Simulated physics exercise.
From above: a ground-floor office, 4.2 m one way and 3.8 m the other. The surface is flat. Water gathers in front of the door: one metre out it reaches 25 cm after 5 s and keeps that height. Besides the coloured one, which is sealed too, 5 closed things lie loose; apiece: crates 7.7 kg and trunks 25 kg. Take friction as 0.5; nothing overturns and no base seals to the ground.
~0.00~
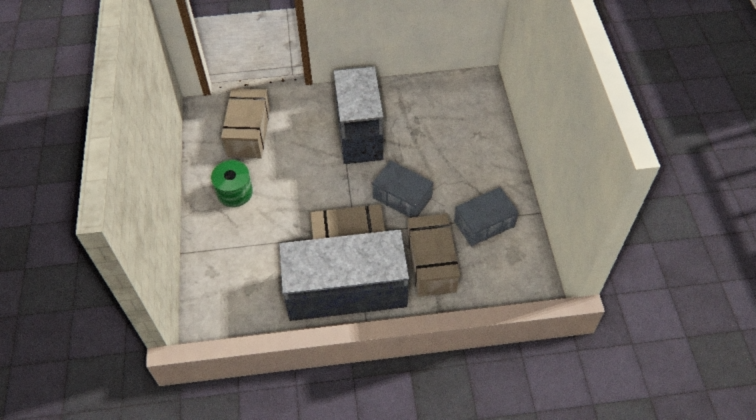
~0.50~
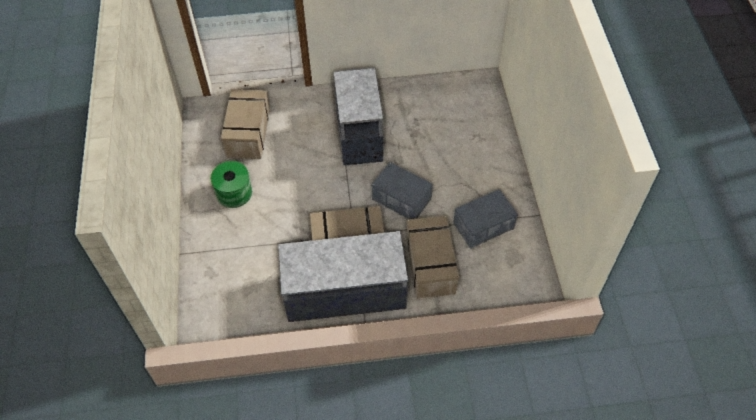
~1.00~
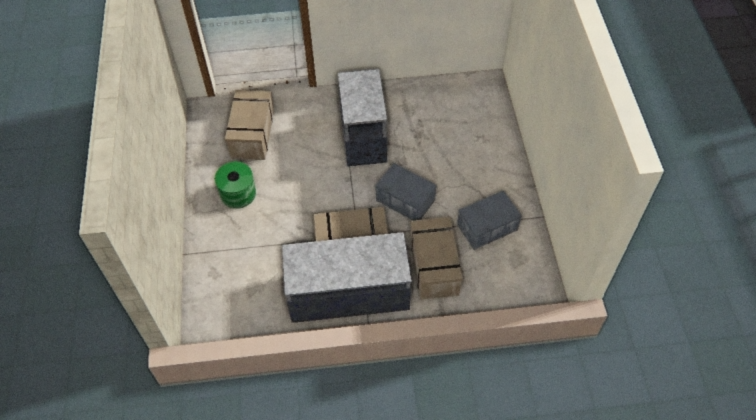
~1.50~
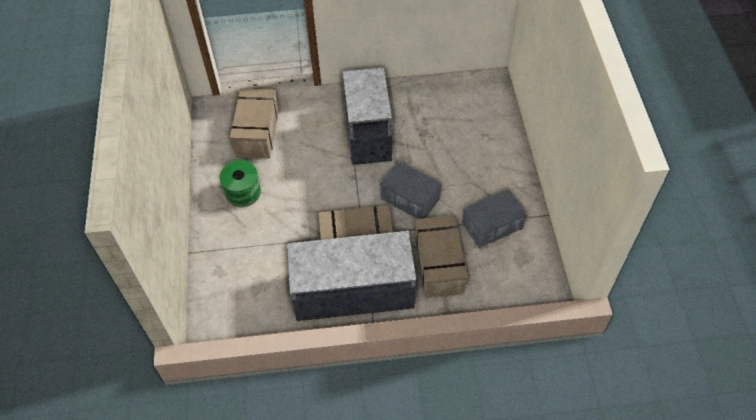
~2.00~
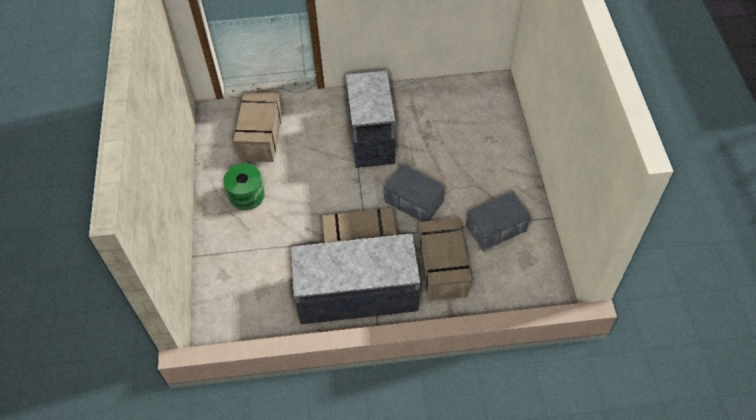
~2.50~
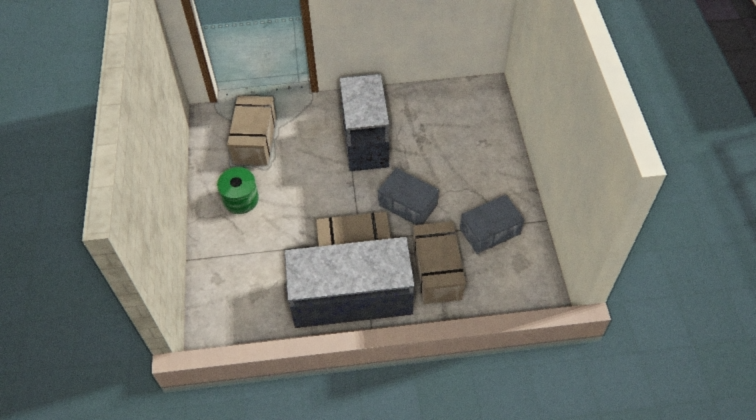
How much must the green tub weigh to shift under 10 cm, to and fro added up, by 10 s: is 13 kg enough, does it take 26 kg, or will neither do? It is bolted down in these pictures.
Verdict: Neither weight holds it.
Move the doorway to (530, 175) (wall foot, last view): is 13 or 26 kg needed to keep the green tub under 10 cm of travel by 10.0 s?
In that case only the larger load is enough.
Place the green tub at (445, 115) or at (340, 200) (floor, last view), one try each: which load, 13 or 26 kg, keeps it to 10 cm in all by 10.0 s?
In that order: Either load holds; it takes the larger.
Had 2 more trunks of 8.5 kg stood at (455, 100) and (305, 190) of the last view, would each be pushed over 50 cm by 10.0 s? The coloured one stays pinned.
In that order: Short of it, more.
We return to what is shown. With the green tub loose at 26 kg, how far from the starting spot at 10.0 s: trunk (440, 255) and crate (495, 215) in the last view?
In turn: 60 cm, 80 cm.
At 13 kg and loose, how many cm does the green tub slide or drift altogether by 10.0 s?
Some 200 cm in all.
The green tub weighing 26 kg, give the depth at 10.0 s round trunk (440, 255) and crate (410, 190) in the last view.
Roughly 9 and 5 cm.
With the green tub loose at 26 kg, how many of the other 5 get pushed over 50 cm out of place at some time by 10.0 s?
5 of them.
After 3.5 s the green tub would be 0 cm from its start with 13 kg and 0 cm from its start with 26 kg; 0 cm of water round it then.
After 4.5 s the green tub would be 0 cm from its start with 13 kg and 0 cm from its start with 26 kg; 2 cm of water round it then.
After 7.0 s the green tub would be 112 cm from its start with 13 kg and 3 cm from its start with 26 kg; 8 cm of water round it then.
After 10.0 s the green tub would be 196 cm from its start with 13 kg and 49 cm from its start with 26 kg; 16 cm of water round it then.
